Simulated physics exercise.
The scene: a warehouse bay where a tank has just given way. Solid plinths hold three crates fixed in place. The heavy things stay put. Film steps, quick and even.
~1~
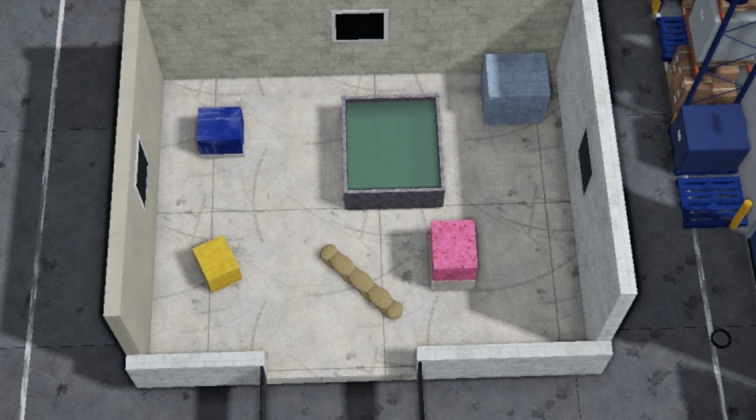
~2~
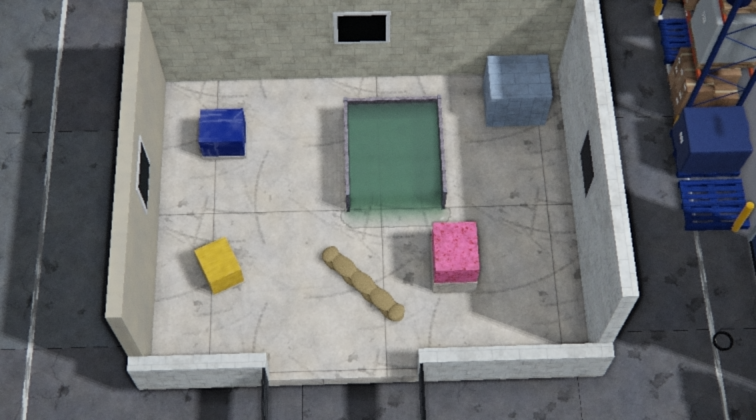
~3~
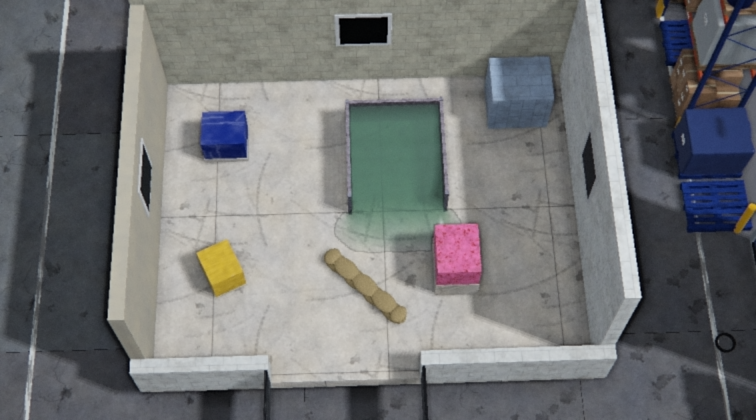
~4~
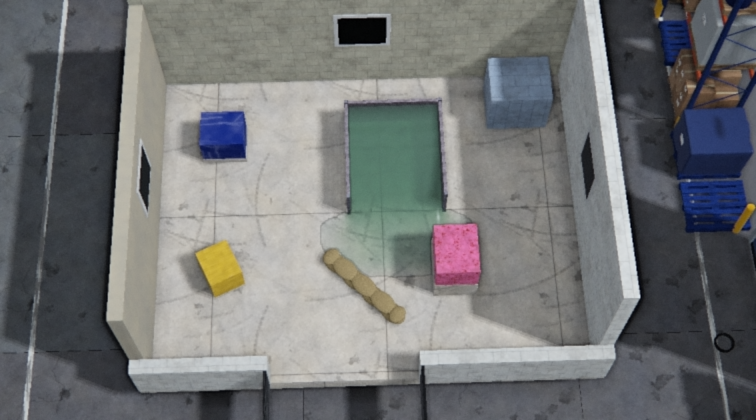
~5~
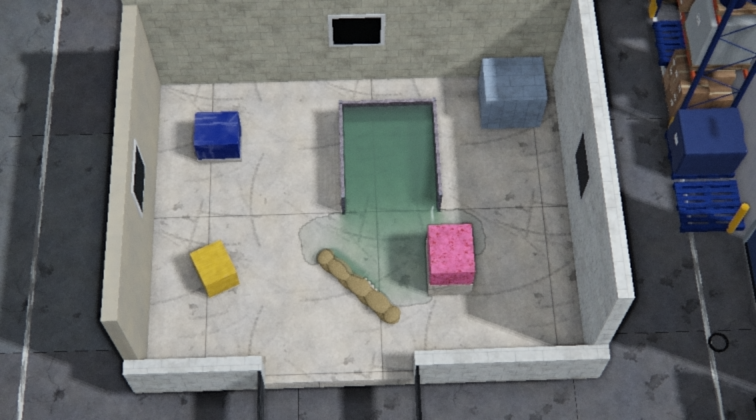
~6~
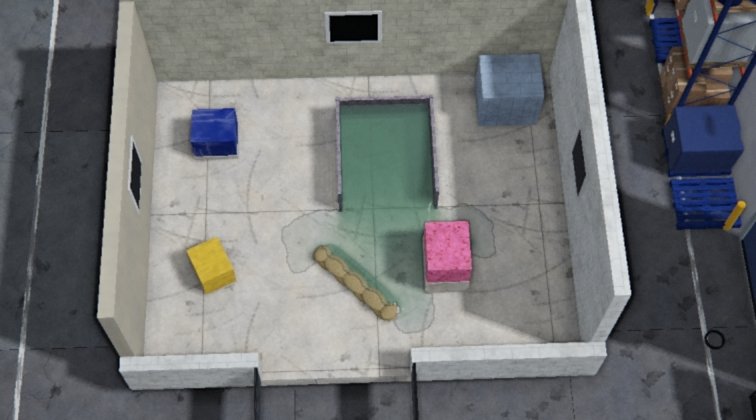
In this clip, green water sits in a walled tank until its front side opens, and the water pours onto the pale floor, spreading around the pink block and along the tan sandbag row, then past its right end.
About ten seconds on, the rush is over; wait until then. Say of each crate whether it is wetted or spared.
The blue crate is spared, the yellow crate is wetted, the pink crate is spared.
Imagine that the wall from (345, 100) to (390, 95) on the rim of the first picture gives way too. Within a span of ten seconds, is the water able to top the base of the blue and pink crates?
The blue crate is reached; the pink crate is not reached.
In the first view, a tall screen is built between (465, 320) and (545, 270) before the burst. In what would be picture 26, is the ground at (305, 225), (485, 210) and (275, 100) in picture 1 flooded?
Outcome by spot, in order - watered, watered, unwatered.
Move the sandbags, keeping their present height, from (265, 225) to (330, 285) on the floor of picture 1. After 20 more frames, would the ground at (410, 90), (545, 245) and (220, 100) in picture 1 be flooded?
Sequence kept: Flood-free - flood-hit - flood-free.
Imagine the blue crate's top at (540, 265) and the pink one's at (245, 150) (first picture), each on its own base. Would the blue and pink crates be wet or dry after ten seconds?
Result - blue crate is overtopped, pink crate is missed.
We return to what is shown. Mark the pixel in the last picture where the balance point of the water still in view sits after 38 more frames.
It's close to (415, 215).
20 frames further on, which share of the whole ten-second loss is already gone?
I'd put it near 60 in a hundred.
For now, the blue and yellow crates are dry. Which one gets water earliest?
That would be the yellow-painted one.
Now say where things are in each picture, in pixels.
Still water in the water tank at (392, 145), in the first frame.
The front is at (344, 214), out from the gap at (396, 203), in the second frame.
Water pours out at (398, 206) and has run to (340, 231), in the third frame.
The front is at a hidden place, out from the gap at (397, 207), in the fourth frame.
Water pours out at (391, 207) and has run to (428, 298), in the fifth frame.
The front is at (409, 328), out from the gap at (388, 204), in the sixth frame.
A moment on, water covers 25 % of the floor; the blue crate not reached, the yellow crate not reached, the pink crate water round its plinth.
Next, water covers 45 % of the floor; the blue crate not reached, the yellow crate water round its plinth, the pink crate water round its plinth.
Then, water covers 50 % of the floor; the blue crate not reached, the yellow crate water round its plinth, the pink crate water round its plinth.
Later, water covers 70 % of the floor; the blue crate water round its plinth, the yellow crate water round its plinth, the pink crate water round its plinth.
In the end, water covers 90 % of the floor; the blue crate stayed above the water, the yellow crate was topped, the pink crate stayed above the water.
